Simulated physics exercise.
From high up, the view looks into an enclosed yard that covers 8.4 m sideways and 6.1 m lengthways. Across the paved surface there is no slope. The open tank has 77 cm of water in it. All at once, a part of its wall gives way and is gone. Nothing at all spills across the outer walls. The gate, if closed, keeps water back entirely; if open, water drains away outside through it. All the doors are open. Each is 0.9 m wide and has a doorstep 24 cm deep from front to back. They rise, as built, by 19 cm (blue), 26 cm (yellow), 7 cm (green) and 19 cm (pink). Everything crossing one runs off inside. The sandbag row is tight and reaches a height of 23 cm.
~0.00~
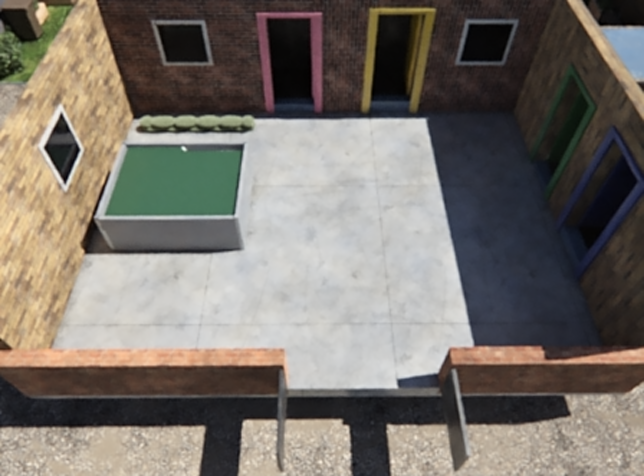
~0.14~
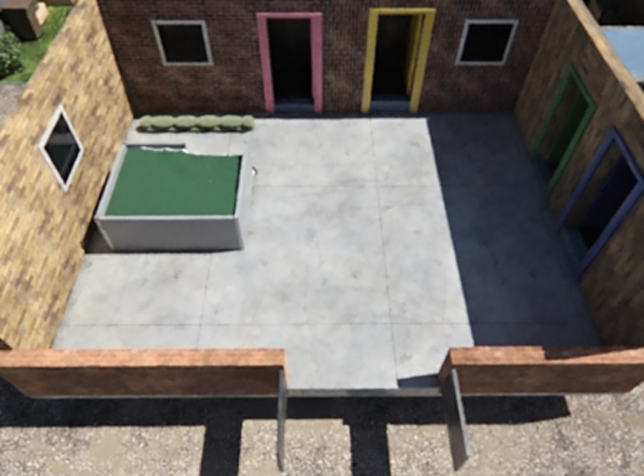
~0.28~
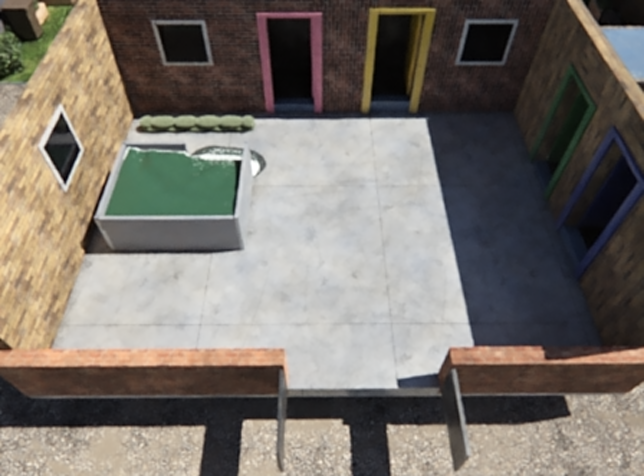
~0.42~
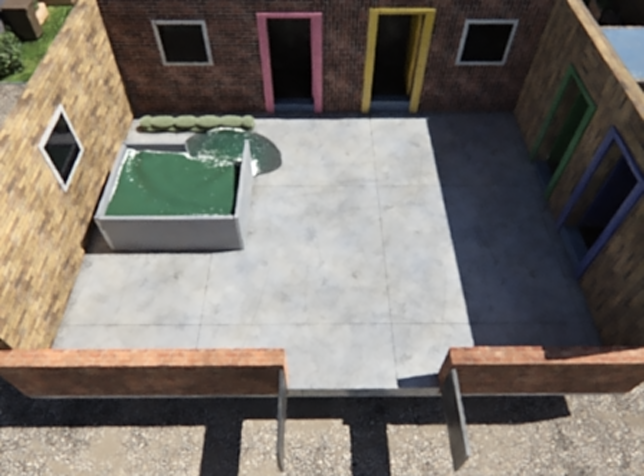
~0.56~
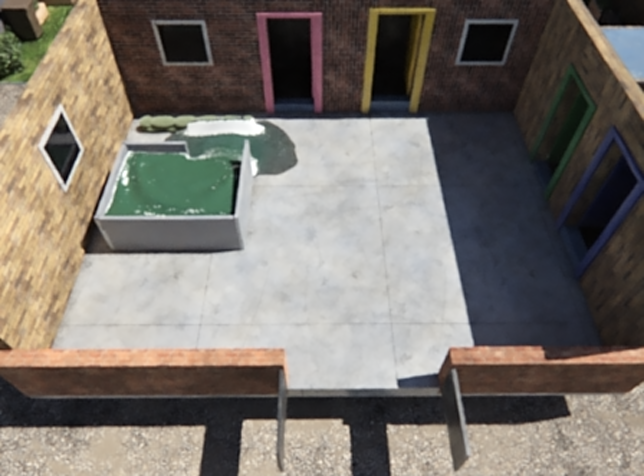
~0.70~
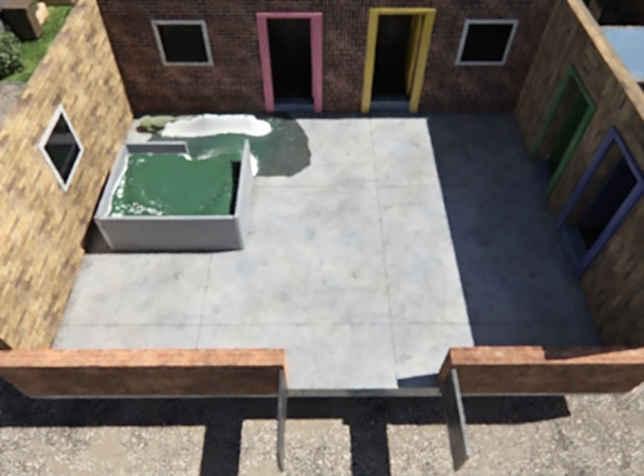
Green water spilled out through a gap in the far side of the raised tank on the left, then spread over the paving behind it and rightward toward the pink doorway, while the level inside dropped slightly.
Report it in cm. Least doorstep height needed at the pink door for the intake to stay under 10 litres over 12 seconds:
28 cm or so.
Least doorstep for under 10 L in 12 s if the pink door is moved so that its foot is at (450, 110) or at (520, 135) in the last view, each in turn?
About 8.5 cm, then about 20 cm.
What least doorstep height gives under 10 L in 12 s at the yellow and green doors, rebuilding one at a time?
About 7.5 cm at yellow and 11.5 cm at green.
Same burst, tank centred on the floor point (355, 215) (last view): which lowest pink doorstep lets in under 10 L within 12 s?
In that case about 12.0 cm.
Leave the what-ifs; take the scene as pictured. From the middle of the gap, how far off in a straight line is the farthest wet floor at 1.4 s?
The front is some 3.6 m out.
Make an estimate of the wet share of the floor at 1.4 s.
I'd say near 15 percent.
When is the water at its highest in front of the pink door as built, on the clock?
Approximately 1.6 s.
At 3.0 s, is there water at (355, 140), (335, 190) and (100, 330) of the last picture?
In order: Soaked, untouched, untouched.
After 1.4 s water covers 15 % of the floor, deepest (48 cm) near (230, 138); 31 cm at the pink door, 4 litres in over its 19 cm doorstep.
After 3.0 s water covers 35 % of the floor, deepest (31 cm) near (221, 138); 18 cm at the pink door, 56 litres in over its 19 cm doorstep.
After 12.0 s water covers 95 % of the floor, deepest (10 cm) near (546, 371); 5 cm at the pink door, 57 litres in over its 19 cm doorstep.
At the pink door as built, the water arrived by 0.8 s and peaked near 31 cm at 1.6 s.
With a doorstep of 25 cm, 20 litres would have come in within the 12 s; with 33.5 cm, 0 litres. So under 10 litres takes about 28 cm.
